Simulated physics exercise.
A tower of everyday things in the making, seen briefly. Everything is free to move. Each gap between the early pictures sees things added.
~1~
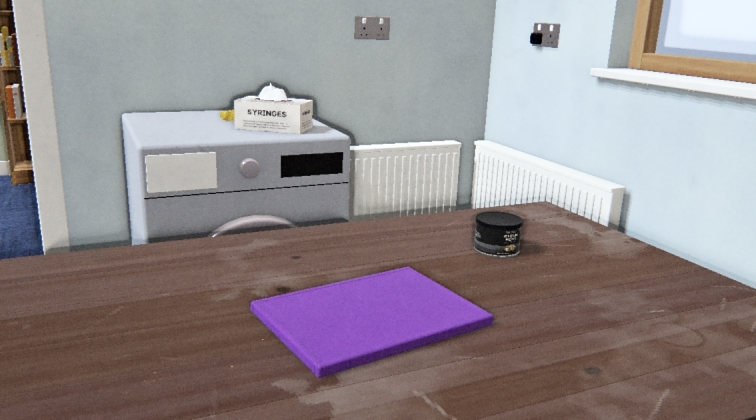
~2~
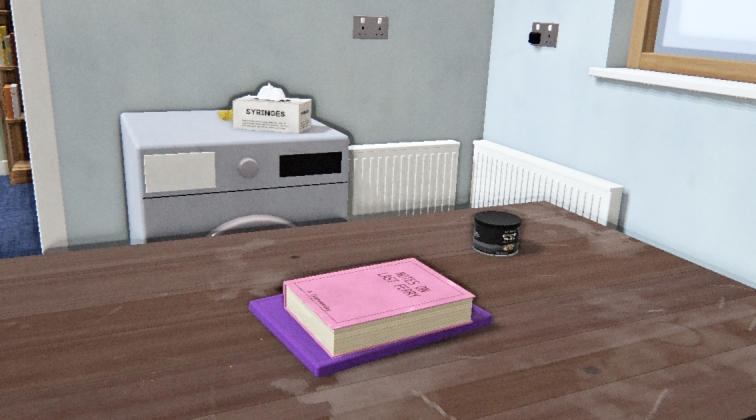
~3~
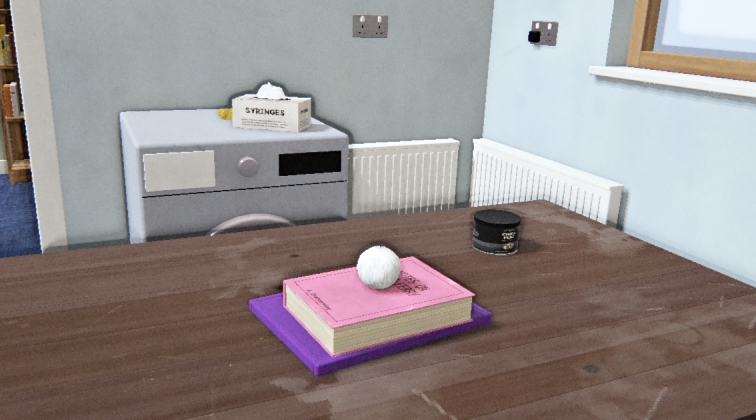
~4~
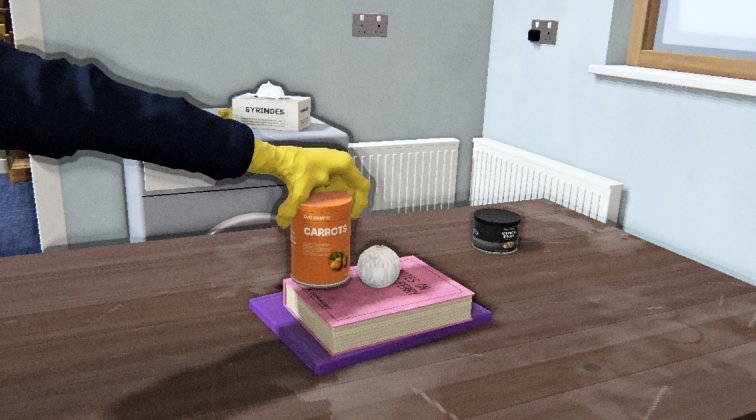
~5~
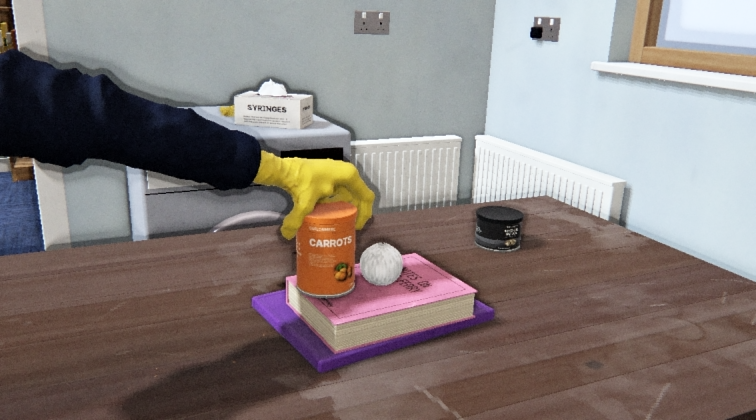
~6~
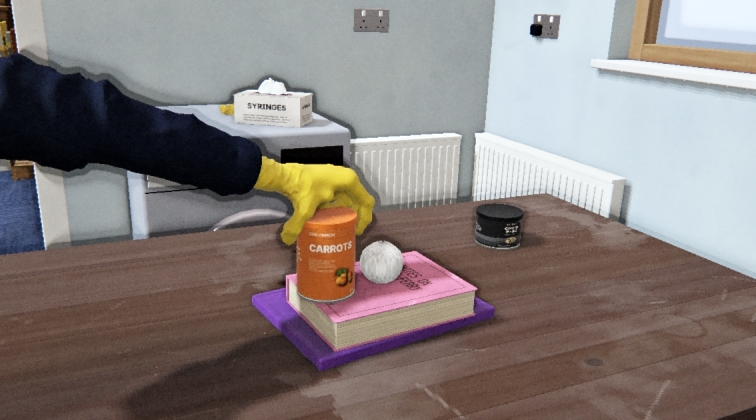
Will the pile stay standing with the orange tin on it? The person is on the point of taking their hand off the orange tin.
Basically the pile is secure.
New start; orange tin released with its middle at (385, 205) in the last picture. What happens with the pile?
The pile tumbles.
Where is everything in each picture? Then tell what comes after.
In the first picture, the last thing is not in view yet.
In the second picture, the last thing is not in view yet.
In the third picture, the last thing is not in view yet; pink book (378, 301).
The fourth picture shows coming down; orange tin (321, 237).
The fifth picture shows coming down; orange tin (326, 248); pink book (380, 297).
The sixth picture shows set down, still held; orange tin (326, 253).
Then, 0.50 s after the last picture, nothing has stirred.
Then, 1.30 s after the last picture, orange tin resting near (326, 253).
At rest, all 5 in place. Seen from the same camera at the end, orange tin near (326, 253). The pile keeps its balance.
